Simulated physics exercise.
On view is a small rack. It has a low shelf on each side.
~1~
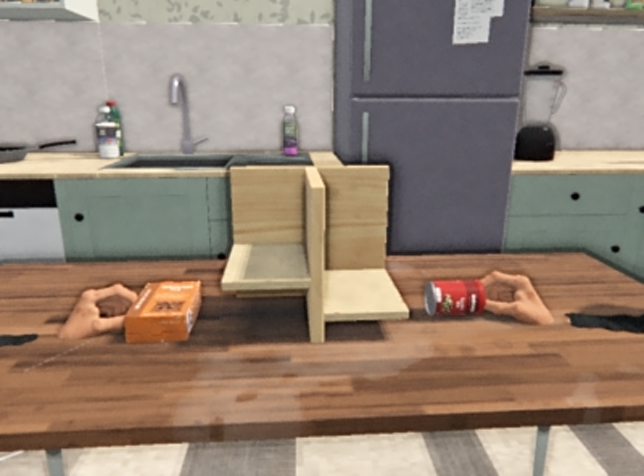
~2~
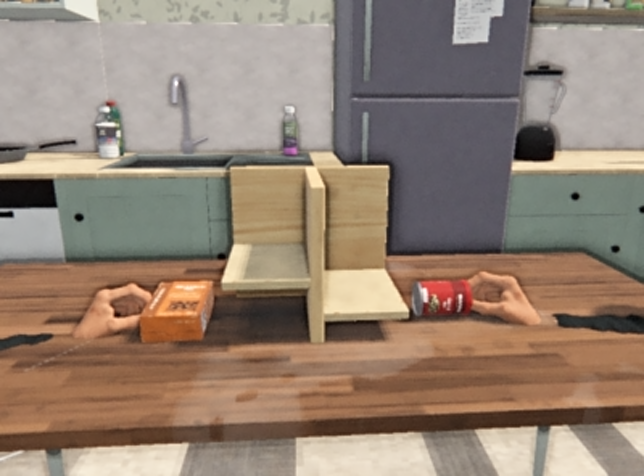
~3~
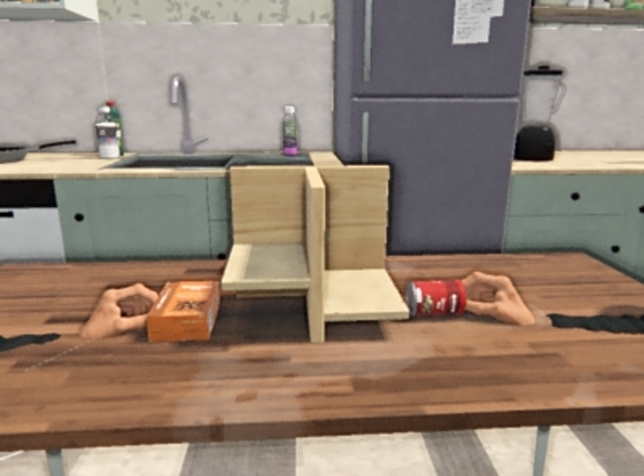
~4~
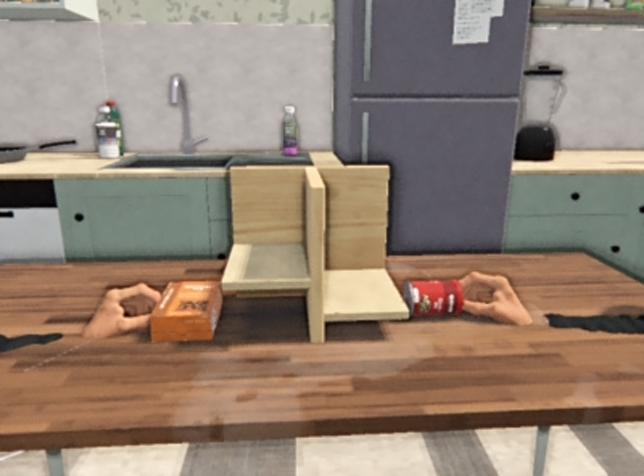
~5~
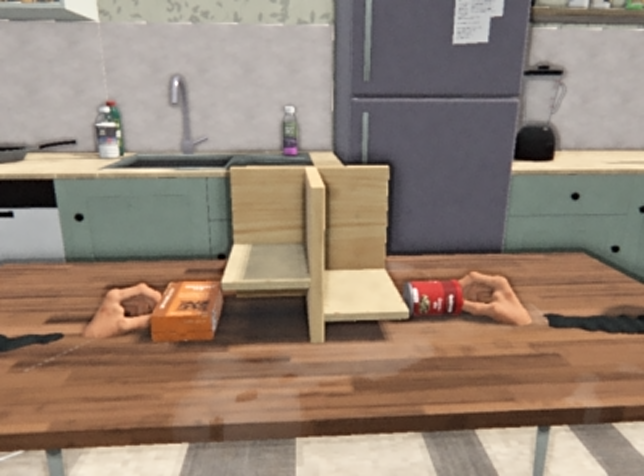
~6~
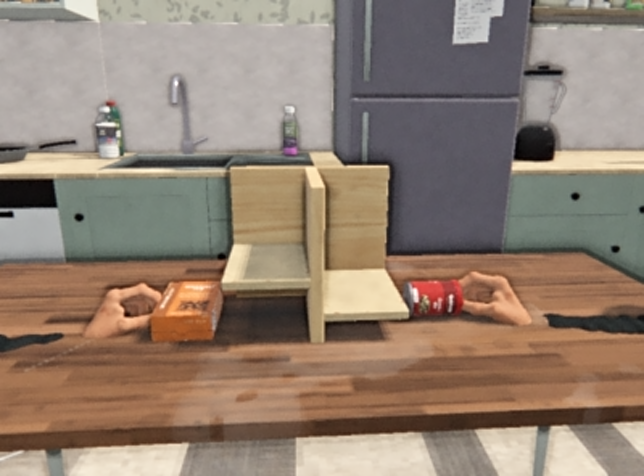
Two hands sliding an orange packet and a red tin slightly inward toward a small wooden rack, then staying nearly still.
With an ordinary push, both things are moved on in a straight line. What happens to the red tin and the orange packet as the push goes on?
In the end the red tin is held at the edge, the orange packet passes beneath.
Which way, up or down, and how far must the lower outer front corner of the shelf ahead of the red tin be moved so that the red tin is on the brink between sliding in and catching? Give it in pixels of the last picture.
About 12 pixels, upward.
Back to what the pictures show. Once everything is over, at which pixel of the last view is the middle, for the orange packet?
It ends up close to (261, 307).
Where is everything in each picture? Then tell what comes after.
Hands sliding the things forward; red tin (454, 298); orange packet (167, 310); shelf (314, 248), in the first frame.
Hands sliding the things forward; orange packet (181, 310); shelf (314, 248), in the second frame.
Hands sliding the things forward; red tin (435, 298); shelf (314, 248), in the third frame.
Hands sliding the things forward; orange packet (190, 309); shelf (314, 248), in the fourth frame.
Hands sliding the things forward; red tin (432, 298); shelf (314, 248), in the fifth frame.
Hands sliding the things forward; red tin (432, 298); orange packet (190, 309); shelf (314, 248), in the sixth frame.
Then, 0.36 s past the last view, red tin stopped at the opening near (420, 299); orange packet sliding up to the opening near (214, 309).
Finally, the red tin stops at the shelf, near (420, 299); the orange packet goes under, near (261, 307).
